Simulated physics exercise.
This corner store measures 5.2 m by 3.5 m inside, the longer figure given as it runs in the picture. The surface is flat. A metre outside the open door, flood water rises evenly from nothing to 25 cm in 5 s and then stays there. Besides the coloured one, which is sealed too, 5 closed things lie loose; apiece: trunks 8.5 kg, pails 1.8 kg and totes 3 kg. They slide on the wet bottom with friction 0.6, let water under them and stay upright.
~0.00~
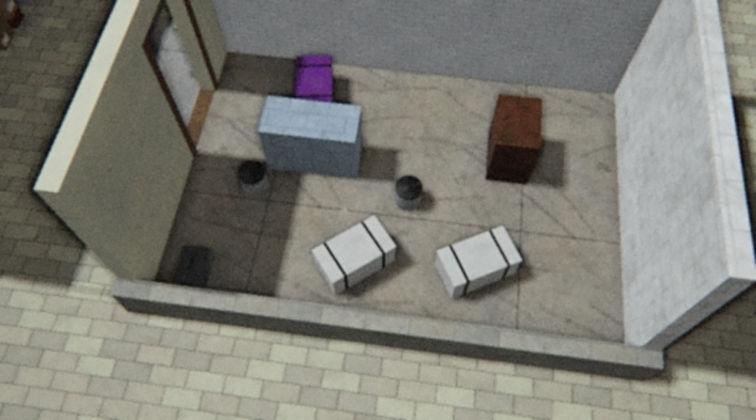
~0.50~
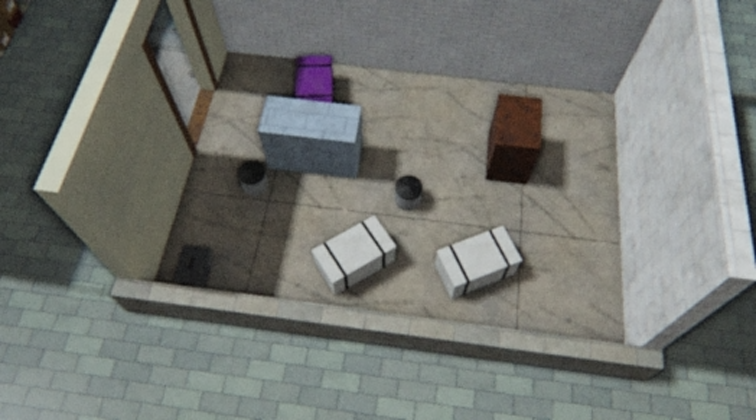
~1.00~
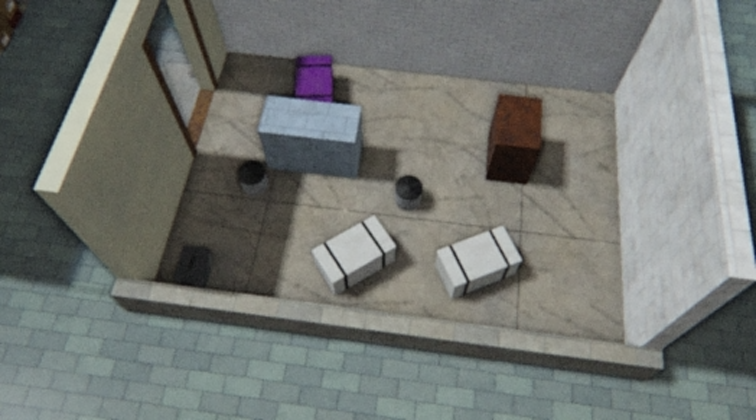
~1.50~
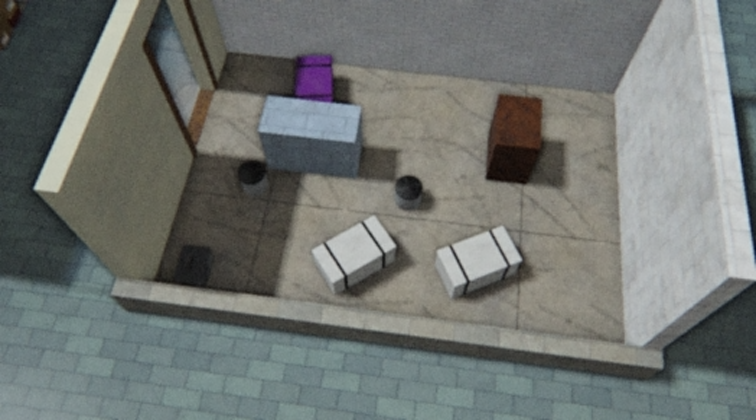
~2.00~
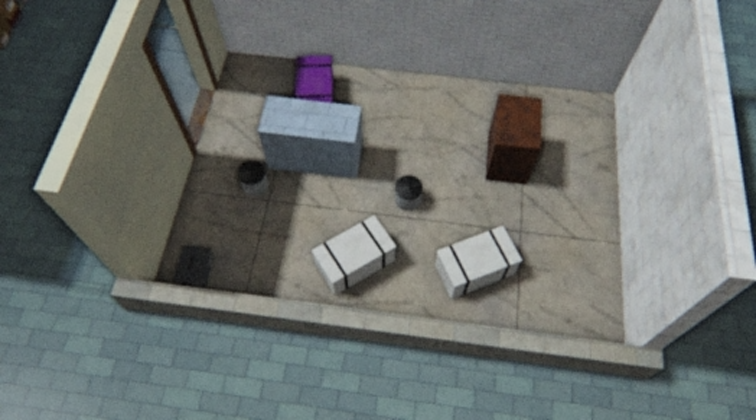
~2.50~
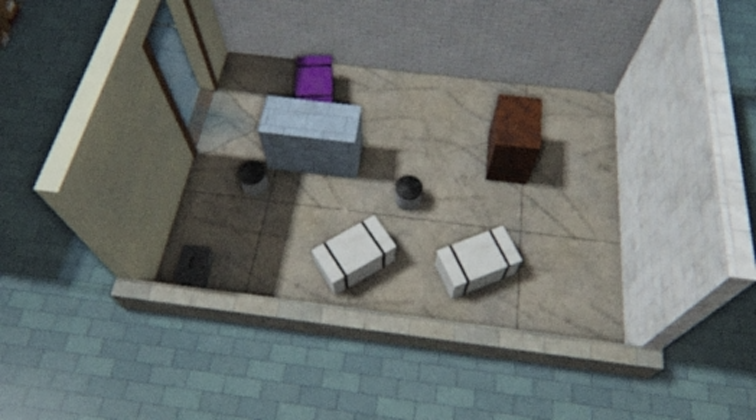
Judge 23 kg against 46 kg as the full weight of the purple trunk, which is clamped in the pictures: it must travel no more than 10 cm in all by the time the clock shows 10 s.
I expect that neither load is enough.
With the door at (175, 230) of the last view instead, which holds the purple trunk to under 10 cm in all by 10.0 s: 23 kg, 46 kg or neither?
In that case the lower weight is enough.
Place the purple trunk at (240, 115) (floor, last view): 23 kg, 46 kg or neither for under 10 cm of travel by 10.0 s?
Neither is enough.
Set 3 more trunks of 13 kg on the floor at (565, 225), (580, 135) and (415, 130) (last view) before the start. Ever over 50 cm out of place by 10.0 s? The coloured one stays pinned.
In that order: Short of it, under, past it.
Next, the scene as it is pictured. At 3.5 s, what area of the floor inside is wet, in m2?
Roughly 2.0 m2.
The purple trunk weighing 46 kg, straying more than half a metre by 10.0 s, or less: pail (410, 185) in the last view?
Answer: Less.
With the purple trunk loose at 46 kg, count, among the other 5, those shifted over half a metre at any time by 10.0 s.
4 of them.
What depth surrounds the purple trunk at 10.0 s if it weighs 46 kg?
Roughly 9 cm.
After 3.5 s the purple trunk would be 0 cm from its start with 23 kg and 0 cm from its start with 46 kg; 3 cm of water round it then.
After 4.5 s the purple trunk would be 17 cm from its start with 23 kg and 0 cm from its start with 46 kg; 6 cm of water round it then.
After 7.0 s the purple trunk would be 213 cm from its start with 23 kg and 64 cm from its start with 46 kg; 9 cm of water round it then.
After 10.0 s the purple trunk would be 216 cm from its start with 23 kg and 198 cm from its start with 46 kg; 9 cm of water round it then.
